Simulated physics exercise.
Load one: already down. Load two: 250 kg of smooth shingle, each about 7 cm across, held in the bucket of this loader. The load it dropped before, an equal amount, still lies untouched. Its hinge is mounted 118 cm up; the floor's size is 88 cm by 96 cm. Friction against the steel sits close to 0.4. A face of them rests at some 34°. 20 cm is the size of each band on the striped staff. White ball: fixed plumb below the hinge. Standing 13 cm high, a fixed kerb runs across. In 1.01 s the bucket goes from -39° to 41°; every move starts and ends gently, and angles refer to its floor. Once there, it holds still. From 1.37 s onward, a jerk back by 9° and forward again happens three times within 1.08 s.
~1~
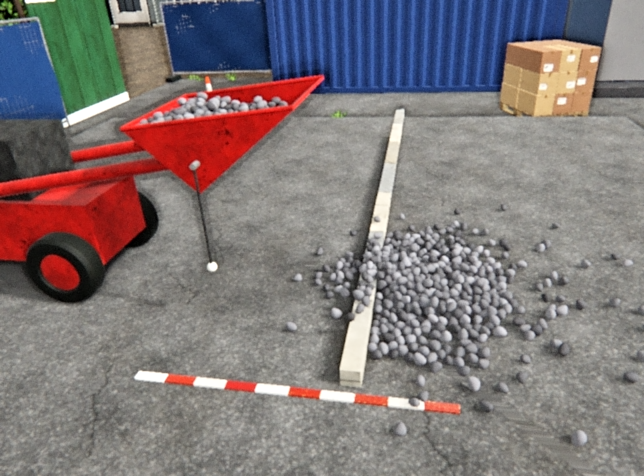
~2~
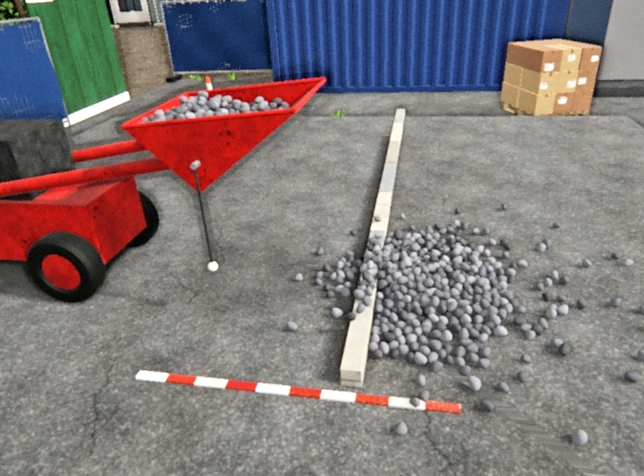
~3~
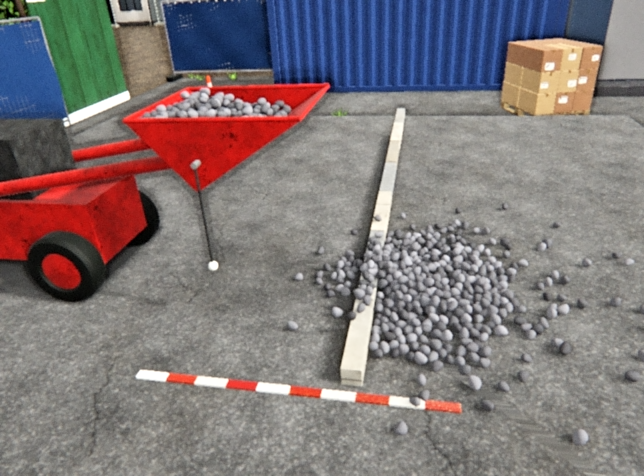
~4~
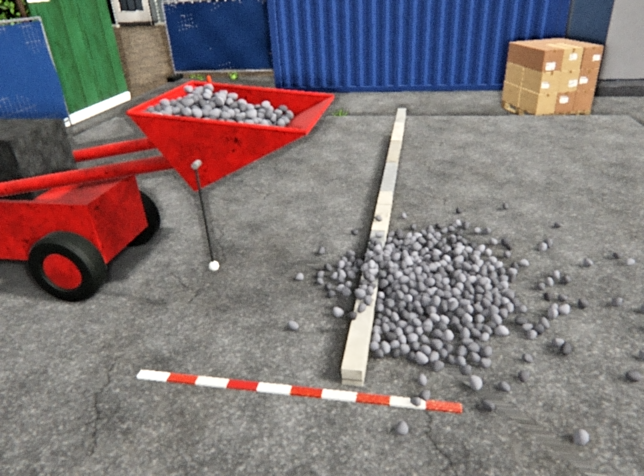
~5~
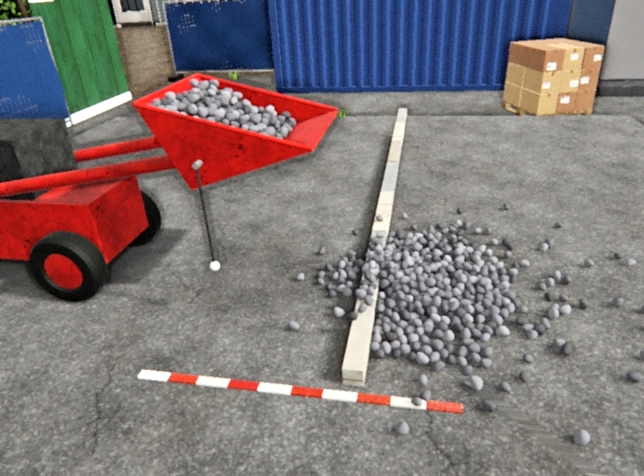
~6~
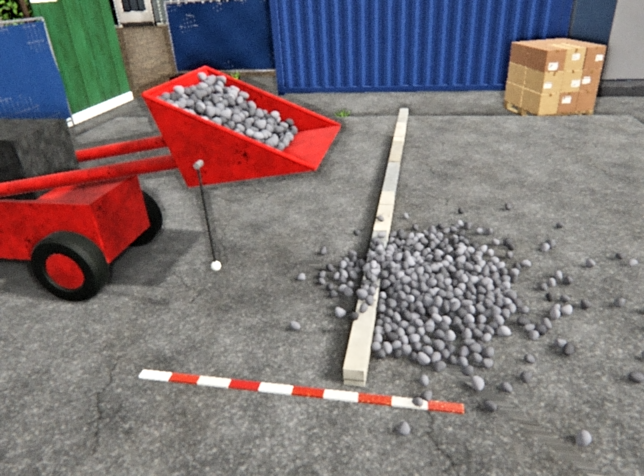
The footage shows a red loader on the left gradually tilting its raised bucket of grey stones forward, the front lip lowering, while a pile of similar stones lies motionless around a pale kerb on the right.
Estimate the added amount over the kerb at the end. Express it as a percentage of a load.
Roughly 27 per cent of a load.
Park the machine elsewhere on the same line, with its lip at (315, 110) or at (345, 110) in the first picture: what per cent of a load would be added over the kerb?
Near 50 in a hundred, then near 75 in a hundred.
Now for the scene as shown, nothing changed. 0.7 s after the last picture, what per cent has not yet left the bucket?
About 60 per cent is held.
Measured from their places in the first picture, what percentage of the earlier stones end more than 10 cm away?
5 %.
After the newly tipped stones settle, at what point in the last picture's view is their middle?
Their middle rests near (350, 276).
Then, 0.3 s after the last picture the floor is at 29°; in per cent of one load, 100 in the bucket, 11 on this side of the kerb, 89 over the kerb; the foremost stones are past the picture's edge.
Then, 0.7 s after the last picture the floor is at 41°; in per cent of one load, 60 in the bucket, 50 on this side of the kerb, 89 over the kerb; the foremost stones are past the picture's edge.
Then, 2.5 s after the last picture the floor is at 41°; in per cent of one load, 0 in the bucket, 84 on this side of the kerb, 116 over the kerb; the foremost stones are past the picture's edge.
Then, 4.9 s after the last picture the floor is at 41°; in per cent of one load, 0 in the bucket, 84 on this side of the kerb, 116 over the kerb; the foremost stones are past the picture's edge. Net gain over the kerb, 27.
